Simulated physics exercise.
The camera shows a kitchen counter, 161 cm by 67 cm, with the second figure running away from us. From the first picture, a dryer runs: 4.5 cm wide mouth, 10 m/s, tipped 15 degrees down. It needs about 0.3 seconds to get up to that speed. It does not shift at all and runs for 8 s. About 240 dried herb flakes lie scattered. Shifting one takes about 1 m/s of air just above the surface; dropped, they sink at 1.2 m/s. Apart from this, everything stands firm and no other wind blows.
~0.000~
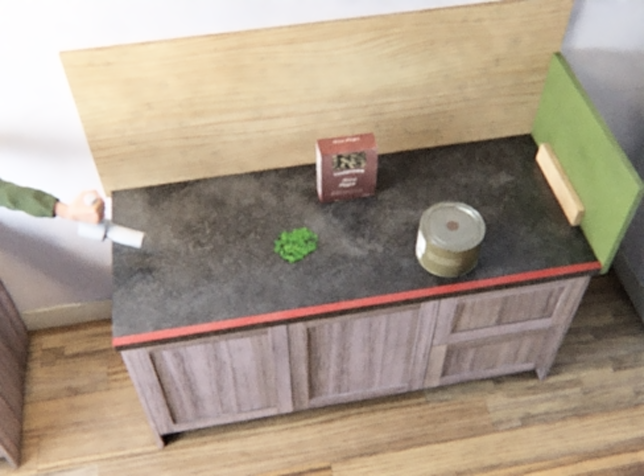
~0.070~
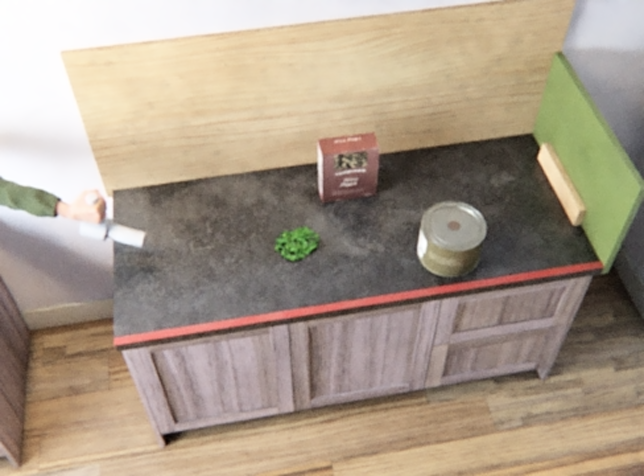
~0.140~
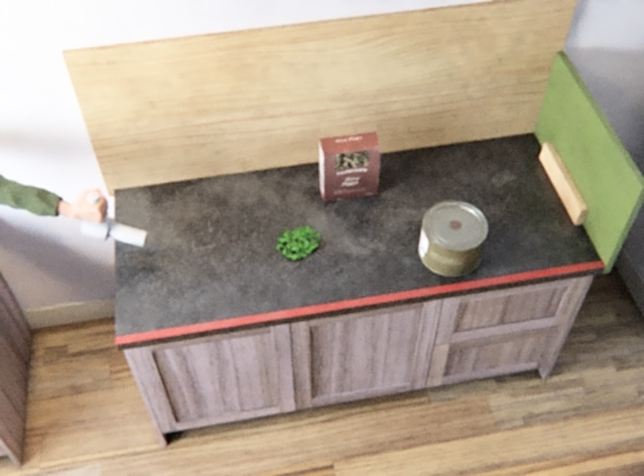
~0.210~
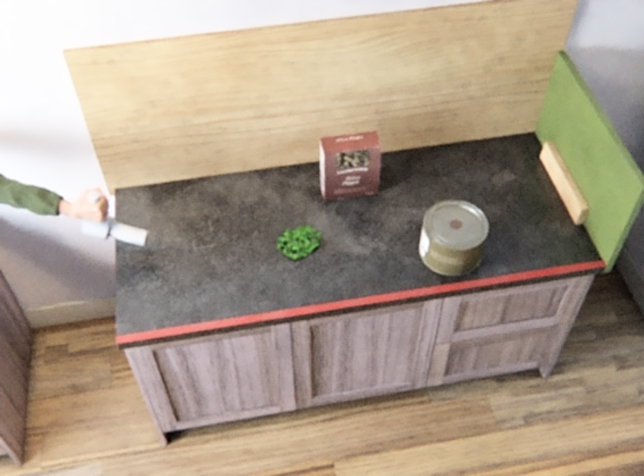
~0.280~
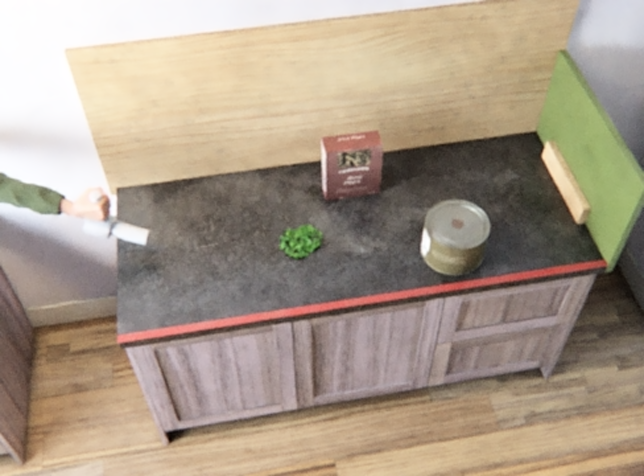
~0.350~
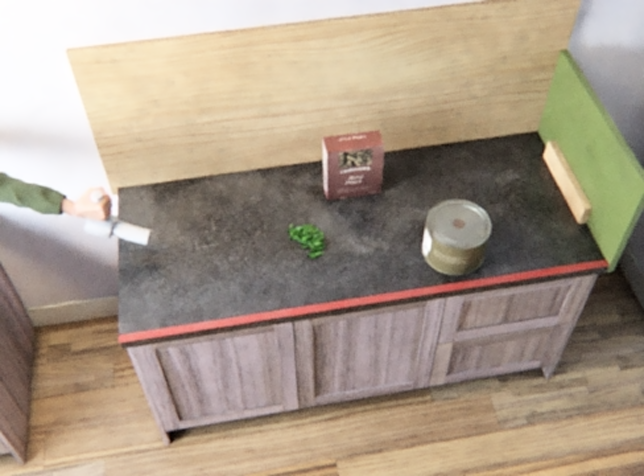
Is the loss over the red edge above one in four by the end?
At most a quarter is lost there.
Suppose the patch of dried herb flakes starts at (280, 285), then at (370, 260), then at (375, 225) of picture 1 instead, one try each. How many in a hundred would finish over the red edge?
In turn: 100 per cent, 60 per cent, 0 per cent.
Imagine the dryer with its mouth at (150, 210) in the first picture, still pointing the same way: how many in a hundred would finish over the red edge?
It would come out near 70 in a hundred.
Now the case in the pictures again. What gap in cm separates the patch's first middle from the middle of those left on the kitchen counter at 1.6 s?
Around 65 cm from the start.
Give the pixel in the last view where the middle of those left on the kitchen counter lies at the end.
Look near pixel (544, 189) of the last view.
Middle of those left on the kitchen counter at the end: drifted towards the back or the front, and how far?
Toward the rear, roughly 10 cm.
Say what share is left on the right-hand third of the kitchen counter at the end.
100 %.
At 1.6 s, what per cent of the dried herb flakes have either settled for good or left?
Roughly 4 per cent of them.
After 1.6 s, 96 % are on the move or not yet settled, 1 % are over the red edge; the middle of those still in play is near (483, 198).
After 2.6 s, 82 % are on the move or not yet settled, 1 % are over the red edge; the middle of those still in play is near (537, 194).
After 4.4 s, 68 % are on the move or not yet settled, 1 % are over the red edge; the middle of those still in play is near (544, 189).
After 8.0 s, at the end, 2 % are over the red edge; the middle of those still in play is near (544, 189).
